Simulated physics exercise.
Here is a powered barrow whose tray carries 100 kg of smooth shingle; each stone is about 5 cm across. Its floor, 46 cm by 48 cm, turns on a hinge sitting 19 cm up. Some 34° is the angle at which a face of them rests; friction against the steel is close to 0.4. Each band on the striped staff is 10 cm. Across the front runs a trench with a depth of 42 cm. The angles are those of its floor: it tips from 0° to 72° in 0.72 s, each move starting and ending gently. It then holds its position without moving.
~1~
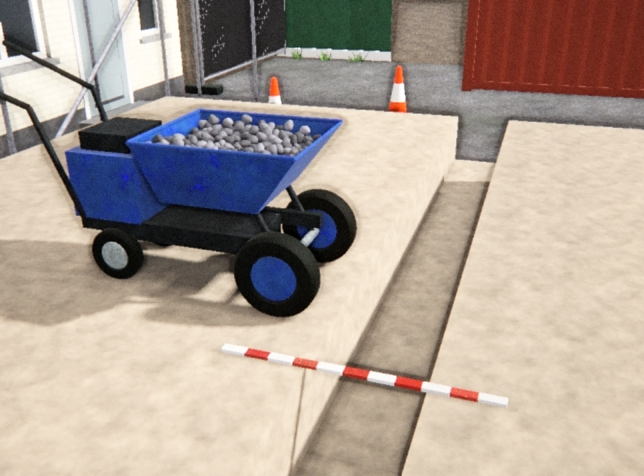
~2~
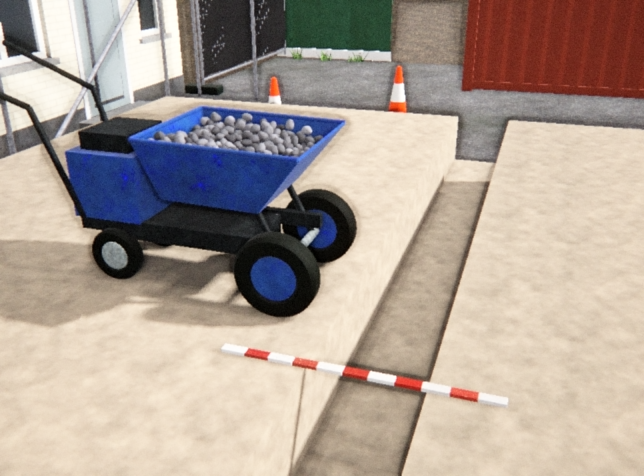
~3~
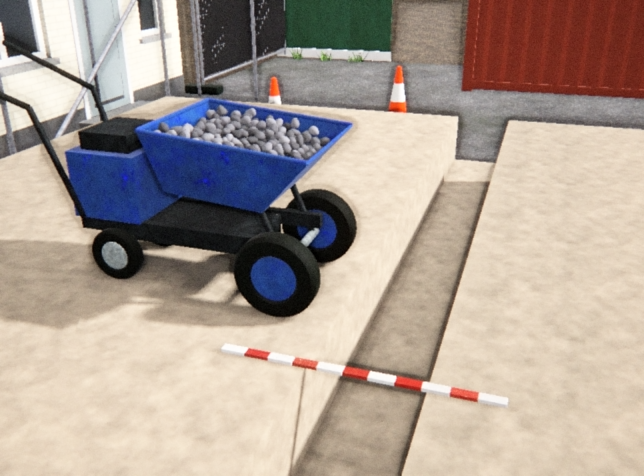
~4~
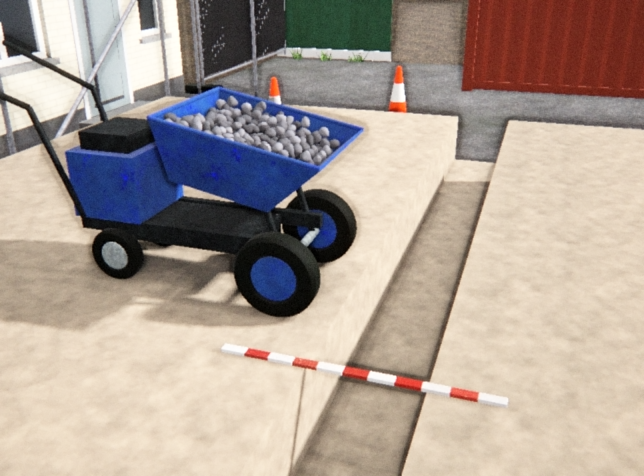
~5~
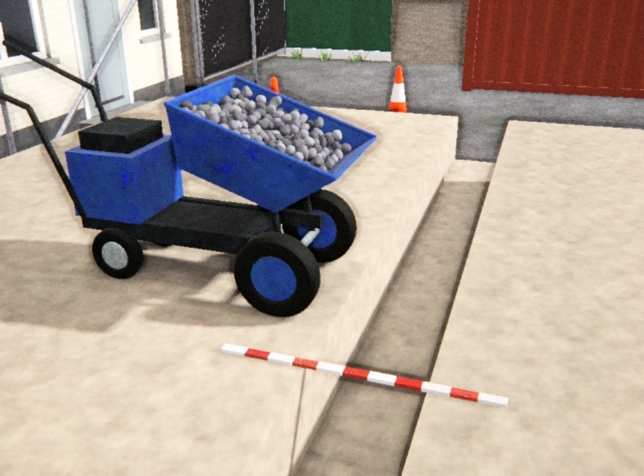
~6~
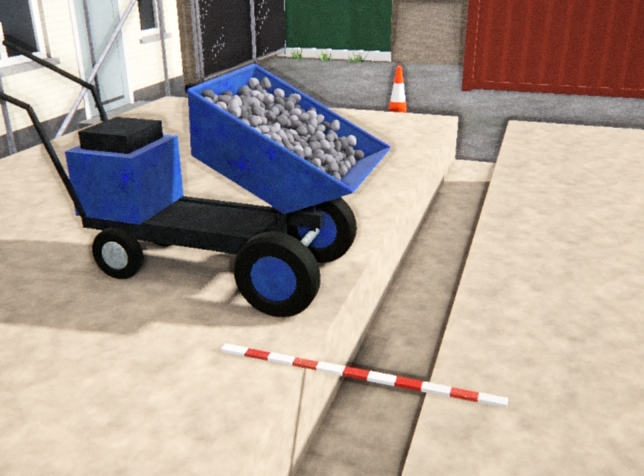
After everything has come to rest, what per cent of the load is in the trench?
I would say 26 percent.
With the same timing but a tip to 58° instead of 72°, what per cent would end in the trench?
Roughly 35%.
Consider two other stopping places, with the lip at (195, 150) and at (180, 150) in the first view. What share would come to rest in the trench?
Result: Close to 100 then close to 90 per cent.
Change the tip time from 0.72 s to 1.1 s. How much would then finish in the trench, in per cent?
In that case, around 35%.
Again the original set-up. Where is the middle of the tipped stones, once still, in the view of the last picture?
Middle at around (505, 313), I'd say.
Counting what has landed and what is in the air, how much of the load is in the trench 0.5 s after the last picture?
Roughly 10% by that time.
Then, 0.2 s after the last picture the floor is at 61°, 100 % in the tray; the foremost stones are at (398, 218).
Then, 0.5 s after the last picture the floor is at 72°, 55 % in the tray, 12 % in the trench, 33 % past the trench; the foremost stones are at (509, 313).
Then, 0.9 s after the last picture the floor is at 72°, 10 % in the tray, 17 % in the trench, 72 % past the trench; the foremost stones are past the picture's edge.
Then, 2.8 s after the last picture the floor is at 72°, 0 % in the tray, 26 % in the trench, 74 % past the trench; the foremost stones are past the picture's edge.
